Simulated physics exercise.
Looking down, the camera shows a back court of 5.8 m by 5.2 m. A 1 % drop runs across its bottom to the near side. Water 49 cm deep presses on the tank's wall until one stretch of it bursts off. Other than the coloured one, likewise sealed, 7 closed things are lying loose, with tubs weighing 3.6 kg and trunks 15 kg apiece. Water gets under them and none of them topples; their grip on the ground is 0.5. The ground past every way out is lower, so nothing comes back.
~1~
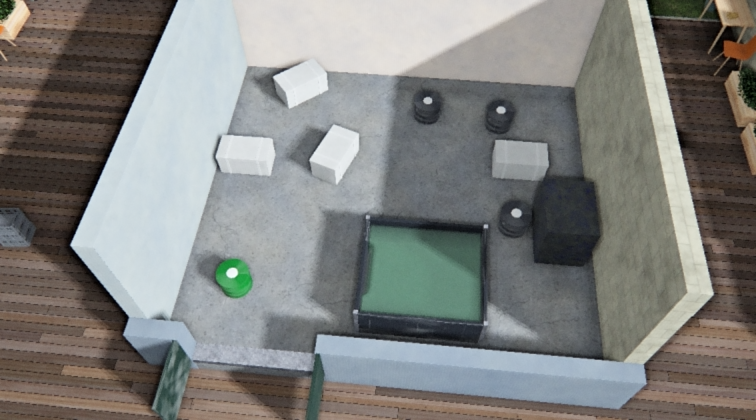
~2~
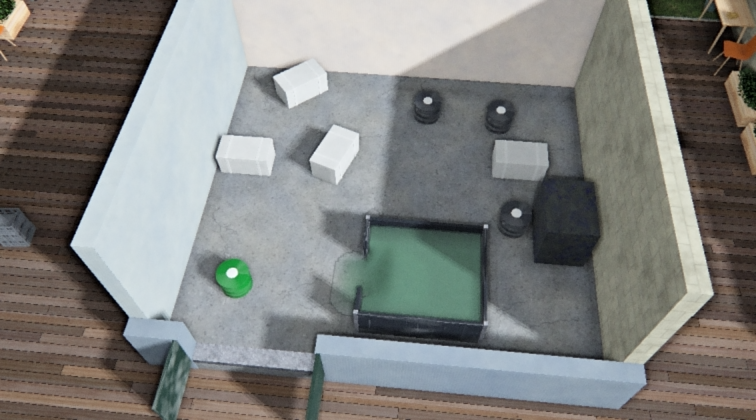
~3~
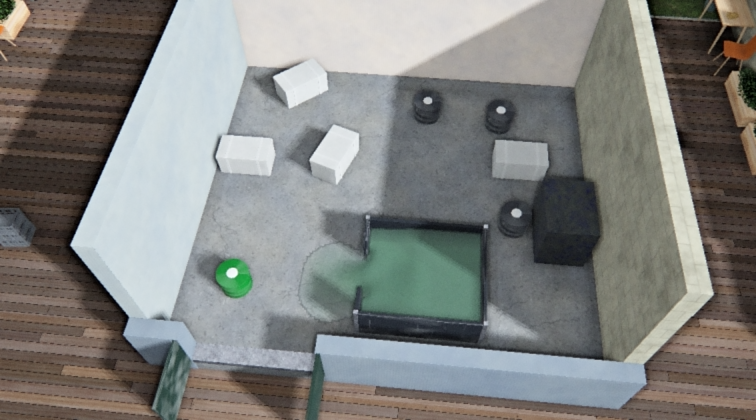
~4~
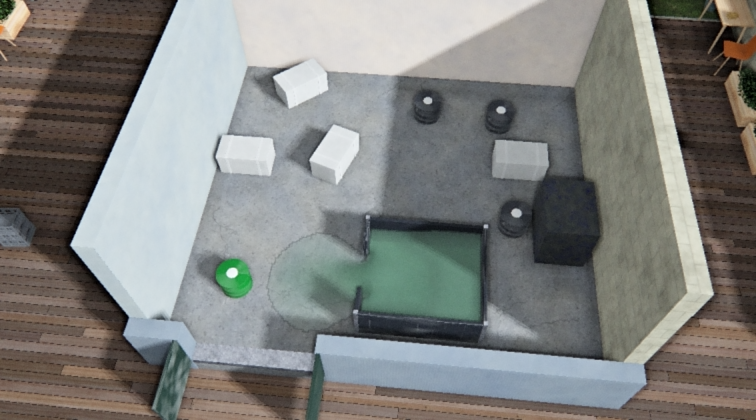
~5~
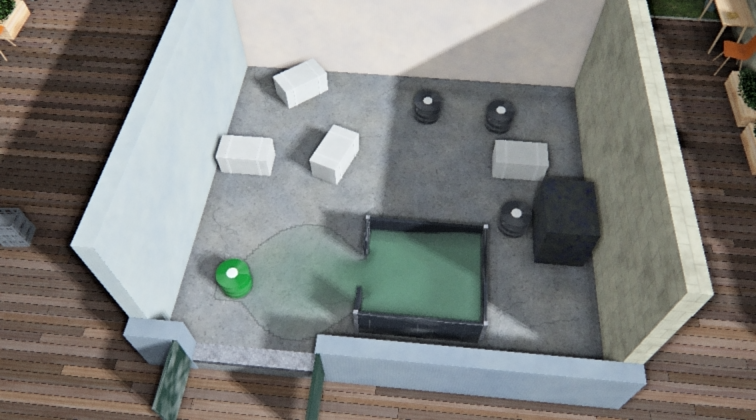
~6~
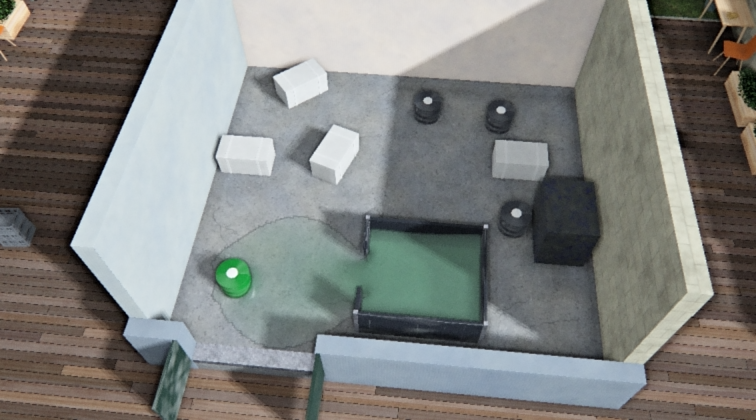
Water spreads left from a dark-walled tank across the gray floor, reaching a still green tub.
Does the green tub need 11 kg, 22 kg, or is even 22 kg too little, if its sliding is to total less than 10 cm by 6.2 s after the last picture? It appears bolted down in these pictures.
Even 22 kg is too little.
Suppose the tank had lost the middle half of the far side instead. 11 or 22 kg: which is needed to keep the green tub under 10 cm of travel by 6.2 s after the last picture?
Then, in short, the smaller is plenty.
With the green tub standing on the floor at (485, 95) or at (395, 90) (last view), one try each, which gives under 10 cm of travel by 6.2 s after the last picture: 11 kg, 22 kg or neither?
One by one: Lighter mass suffices; lighter mass suffices.
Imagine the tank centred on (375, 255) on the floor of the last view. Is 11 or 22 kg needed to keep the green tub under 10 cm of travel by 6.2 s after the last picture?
Then, in short, nothing offered works.
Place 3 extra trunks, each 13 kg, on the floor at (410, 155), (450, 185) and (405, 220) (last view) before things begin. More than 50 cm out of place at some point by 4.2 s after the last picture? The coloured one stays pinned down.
Within it, within it, within it.
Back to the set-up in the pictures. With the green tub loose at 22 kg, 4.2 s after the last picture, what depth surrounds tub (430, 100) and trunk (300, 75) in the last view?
I'd put it at 0 cm and 5 cm respectively.
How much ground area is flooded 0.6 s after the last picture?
At that time the wet patch spans about 8.5 m2.
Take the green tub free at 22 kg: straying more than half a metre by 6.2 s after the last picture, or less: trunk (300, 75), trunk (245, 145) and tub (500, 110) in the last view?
In turn: Past it, over, less.
Then, 0.6 s after the last picture the green tub would be 33 cm from its start with 11 kg and 19 cm from its start with 22 kg; 7 cm of water round it then.
Then, 2.3 s after the last picture the green tub would be 37 cm from its start with 11 kg and 21 cm from its start with 22 kg; 12 cm of water round it then.
Then, 4.2 s after the last picture the green tub would be 131 cm from its start with 11 kg and 44 cm from its start with 22 kg; 7 cm of water round it then.
Then, 6.2 s after the last picture the green tub would be 185 cm from its start with 11 kg and 44 cm from its start with 22 kg; 7 cm of water round it then.
